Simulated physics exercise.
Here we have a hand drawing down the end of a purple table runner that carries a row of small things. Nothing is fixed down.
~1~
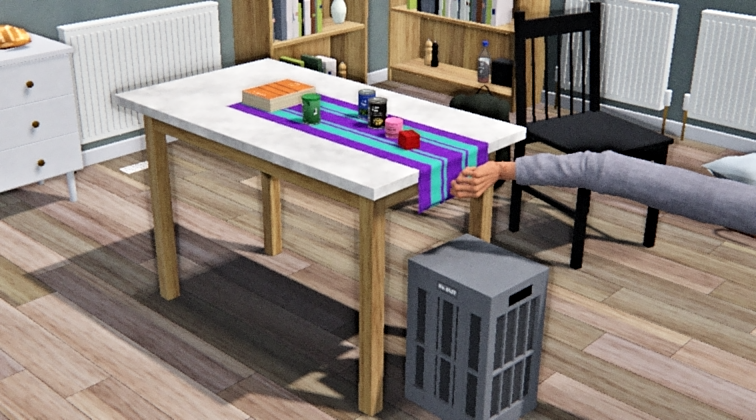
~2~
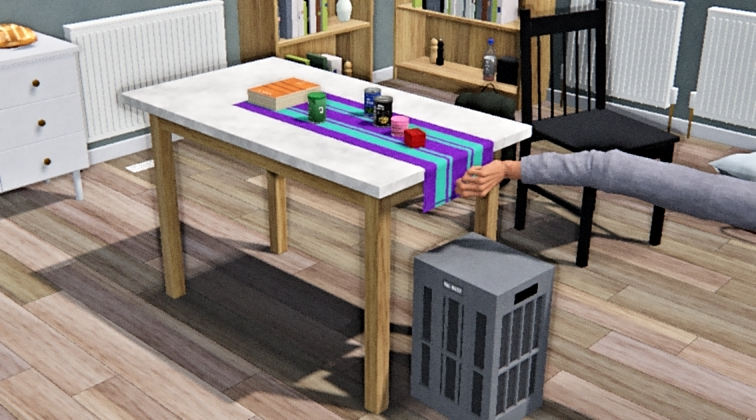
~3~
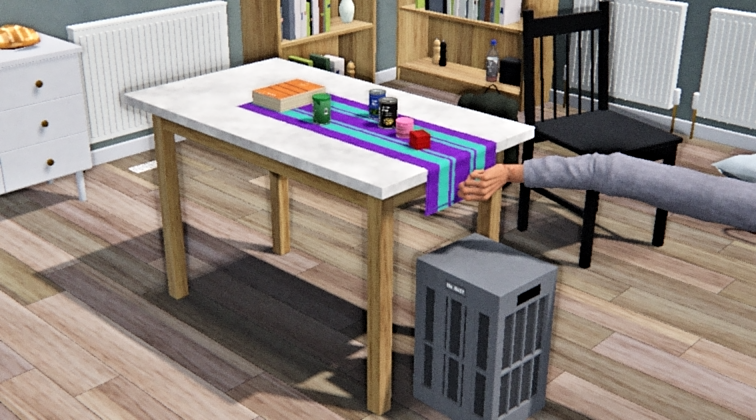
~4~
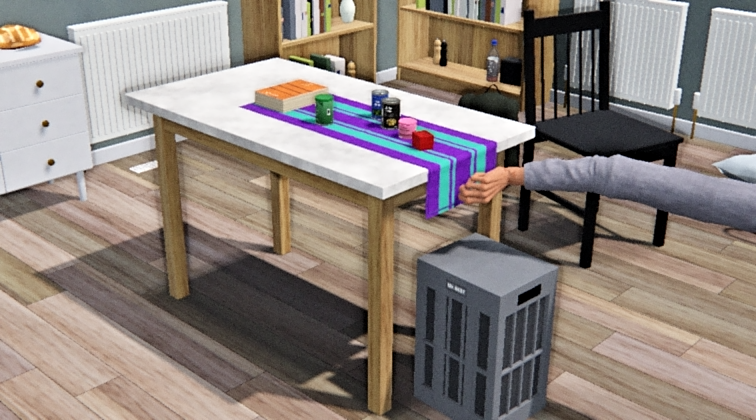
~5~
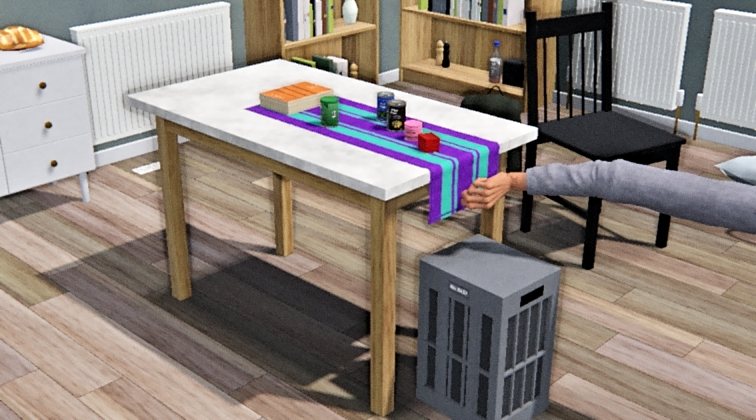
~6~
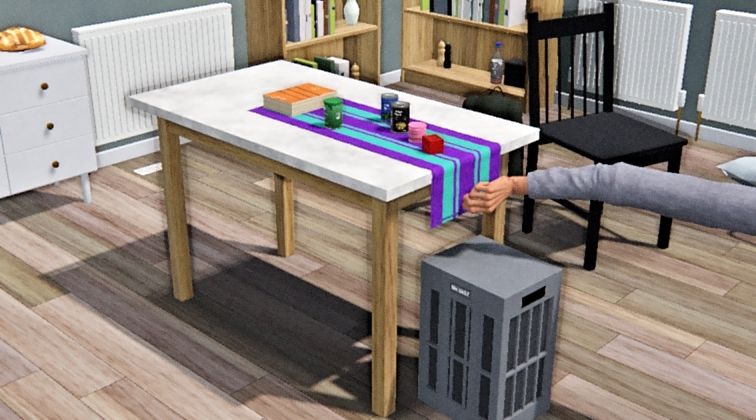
The video shows a hand at the right slowly drawing down the end of a purple and turquoise runner on a white-topped table, as the small containers and red cube on it shift slightly toward the table's near right edge.
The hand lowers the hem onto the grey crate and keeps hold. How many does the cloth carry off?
Over the edge go one.
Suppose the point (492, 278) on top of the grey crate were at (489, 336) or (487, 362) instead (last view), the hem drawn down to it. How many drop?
It would be 3 and 4.
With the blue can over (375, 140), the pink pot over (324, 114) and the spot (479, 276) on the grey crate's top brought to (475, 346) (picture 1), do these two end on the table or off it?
The blue can is carried off, the pink pot remains up.
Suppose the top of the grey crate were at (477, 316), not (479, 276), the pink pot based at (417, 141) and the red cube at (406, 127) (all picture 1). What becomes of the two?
The pink pot comes down; the red cube tumbles off.
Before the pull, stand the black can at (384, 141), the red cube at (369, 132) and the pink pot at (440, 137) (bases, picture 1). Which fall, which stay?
The black can stays on, the red cube keeps its place on top, the pink pot drops off.
Early on, hem near (465, 227); all still up.
Midway, hem on the crate; red cube gone.
Finally, hem on the crate; red cube gone. The table loses one.
